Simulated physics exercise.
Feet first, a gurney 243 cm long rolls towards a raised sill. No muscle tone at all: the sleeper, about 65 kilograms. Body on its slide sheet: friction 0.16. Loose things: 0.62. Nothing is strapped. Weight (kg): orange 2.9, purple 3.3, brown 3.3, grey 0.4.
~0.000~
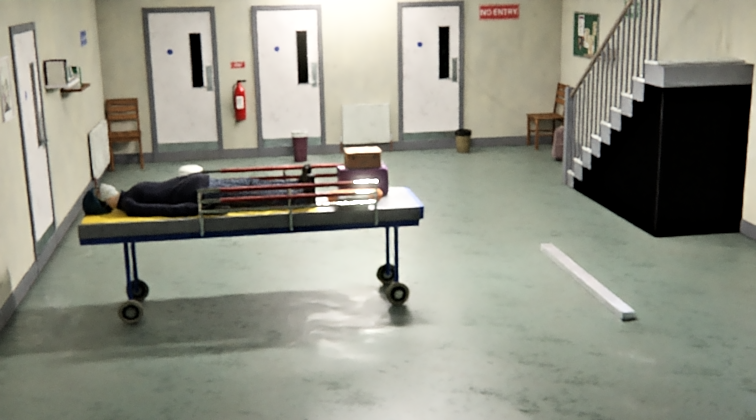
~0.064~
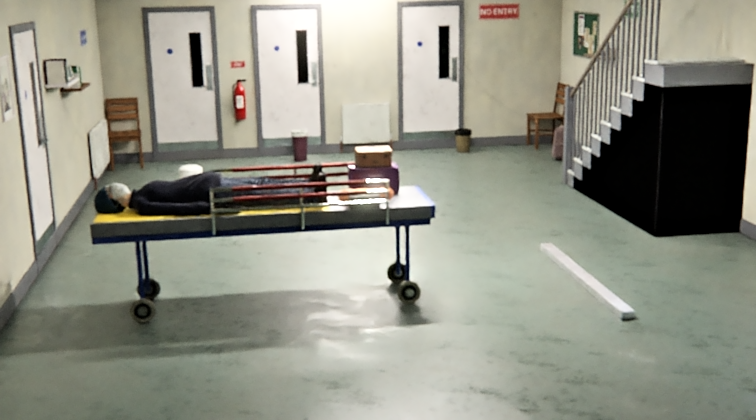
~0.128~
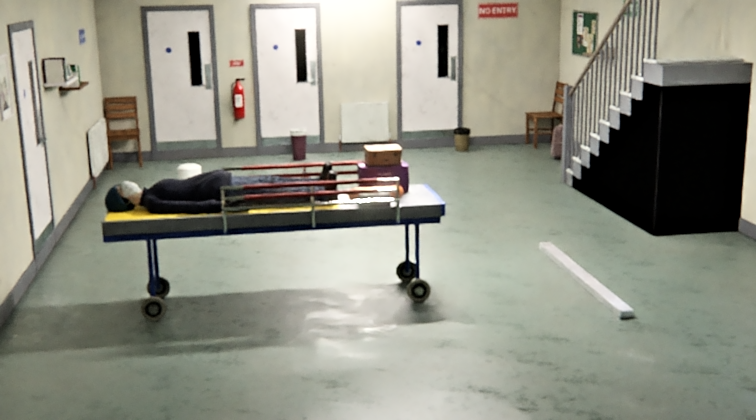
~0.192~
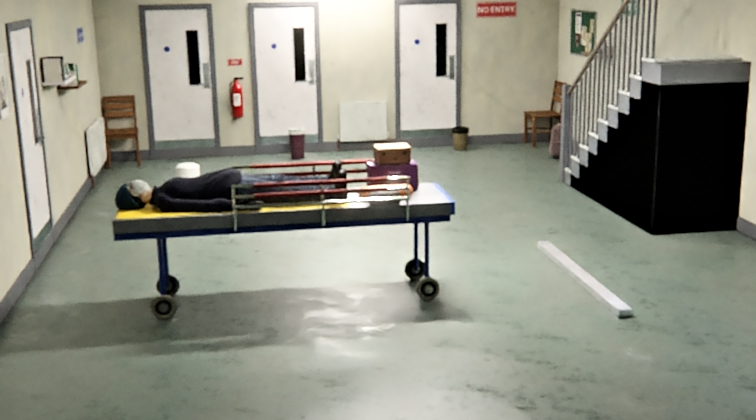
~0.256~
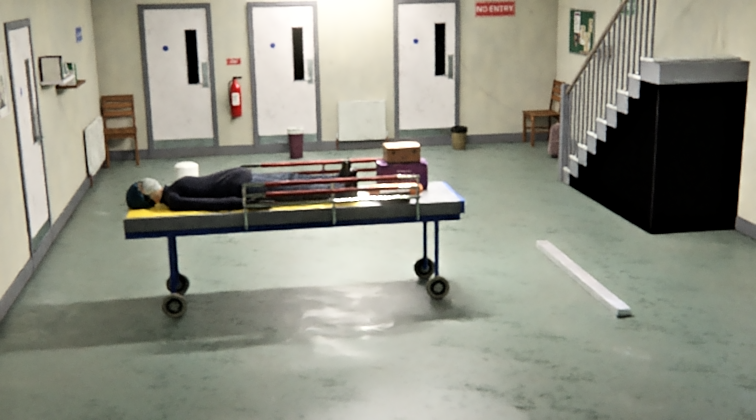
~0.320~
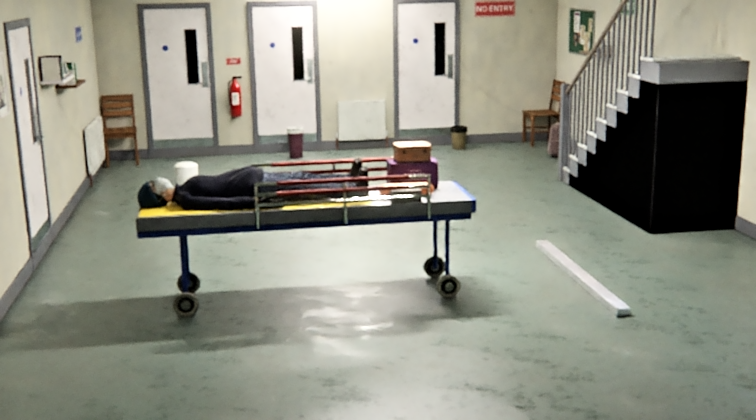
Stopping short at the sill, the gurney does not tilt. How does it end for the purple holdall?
The purple holdall stays in place.
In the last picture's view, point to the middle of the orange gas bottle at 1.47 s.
(551, 182).
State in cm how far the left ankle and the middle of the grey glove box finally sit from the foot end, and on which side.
So the left ankle stops 40 cm short, while the grey glove box stops 20 cm short.
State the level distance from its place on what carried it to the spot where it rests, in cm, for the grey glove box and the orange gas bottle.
Grey glove box: 30; orange gas bottle: 15.
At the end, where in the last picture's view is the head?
(354, 185).
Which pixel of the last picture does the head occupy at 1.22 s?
Around (315, 187).
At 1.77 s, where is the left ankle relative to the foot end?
Short by some 40 cm.
It happens at 1.07 s.
After 1.22 s the purple holdall is 26 cm short of the foot end, tilted 0°, near (549, 167) in the last picture's view.
After 1.47 s the purple holdall is 20 cm short of the foot end, tilted 0°, near (557, 167) in the last picture's view; the left ankle 47 cm short of the foot end.
After 1.77 s the purple holdall is 13 cm short of the foot end, tilted 0°, near (565, 166) in the last picture's view; the left ankle 40 cm short of the foot end.
Final state at 2.0 s, orange gas bottle stays on; purple holdall stays on; brown case stays on; grey glove box stays on; left ankle stops short of the foot end.
